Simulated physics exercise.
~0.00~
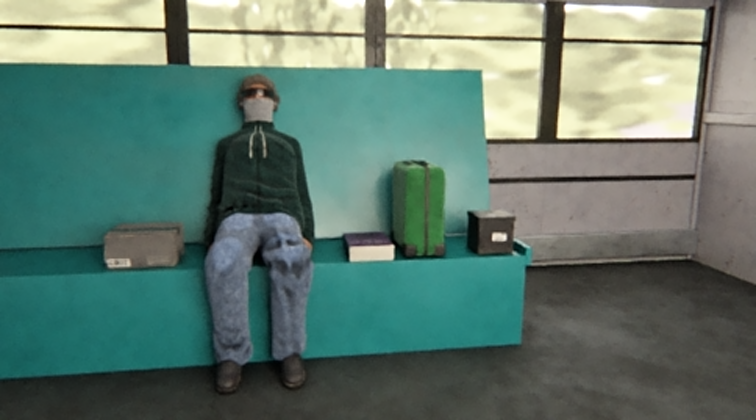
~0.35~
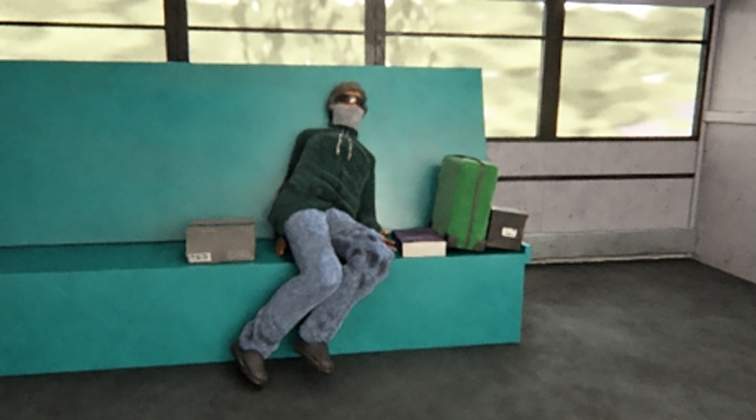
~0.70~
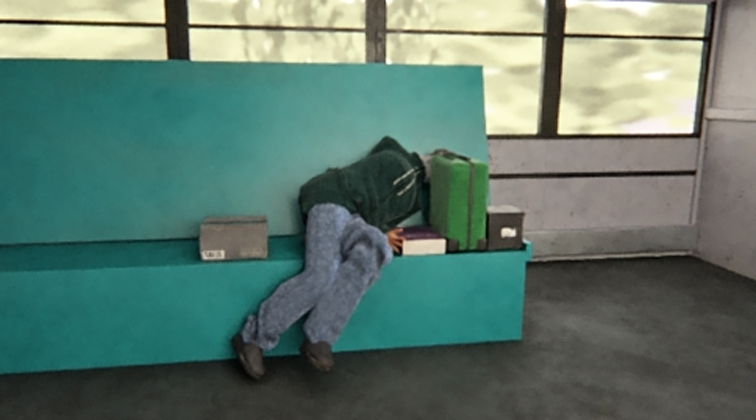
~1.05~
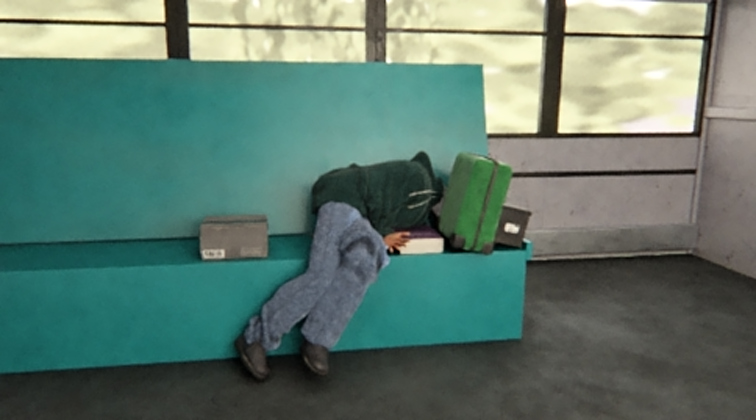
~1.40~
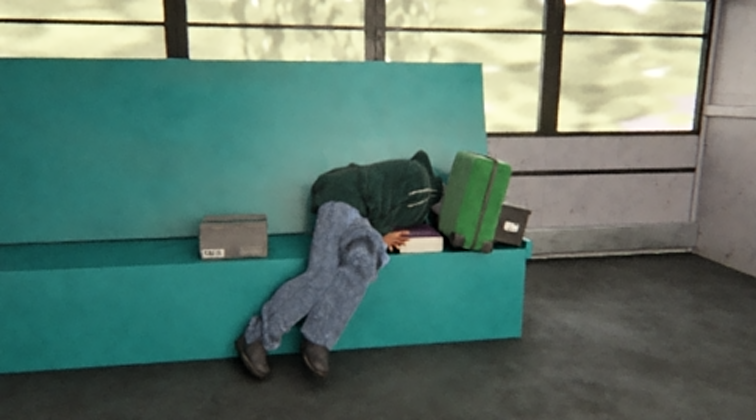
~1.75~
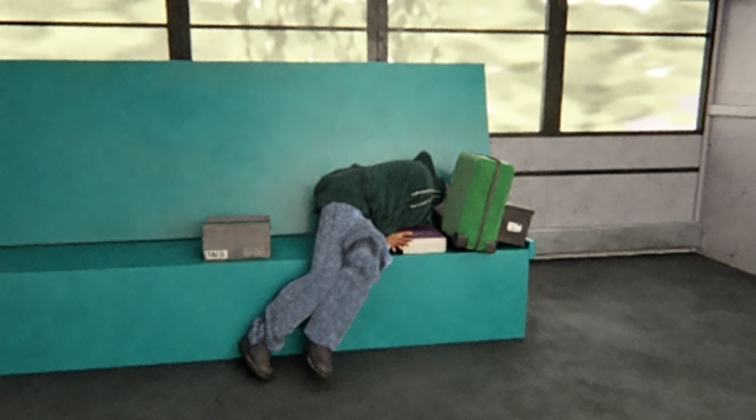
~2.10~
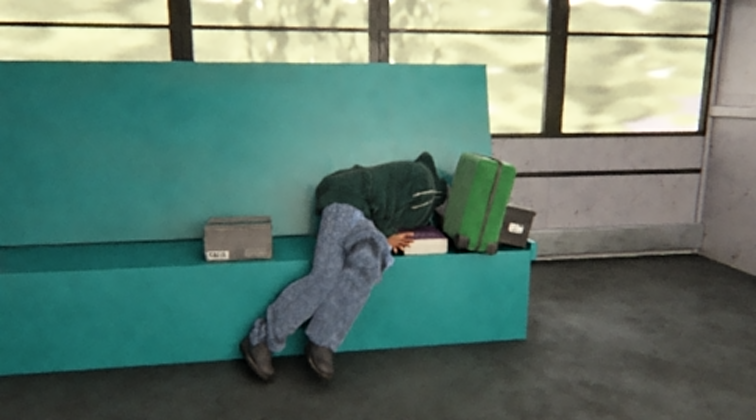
The clip opens on a passenger in a dark green hooded top and jeans, slumped upright on a teal bench, with a grey carton on the left and a purple-topped box, a green case and a black box on the right. Everything loose slides right along the seat, and the passenger leans back limply as the case tilts against the black box. The passenger then topples right, head dropping beside the case, which straightens briefly. The torso sinks lower over the purple-topped box, and the case leans onto the tipped black box. All items and the folded-over passenger stay on the bench, still.
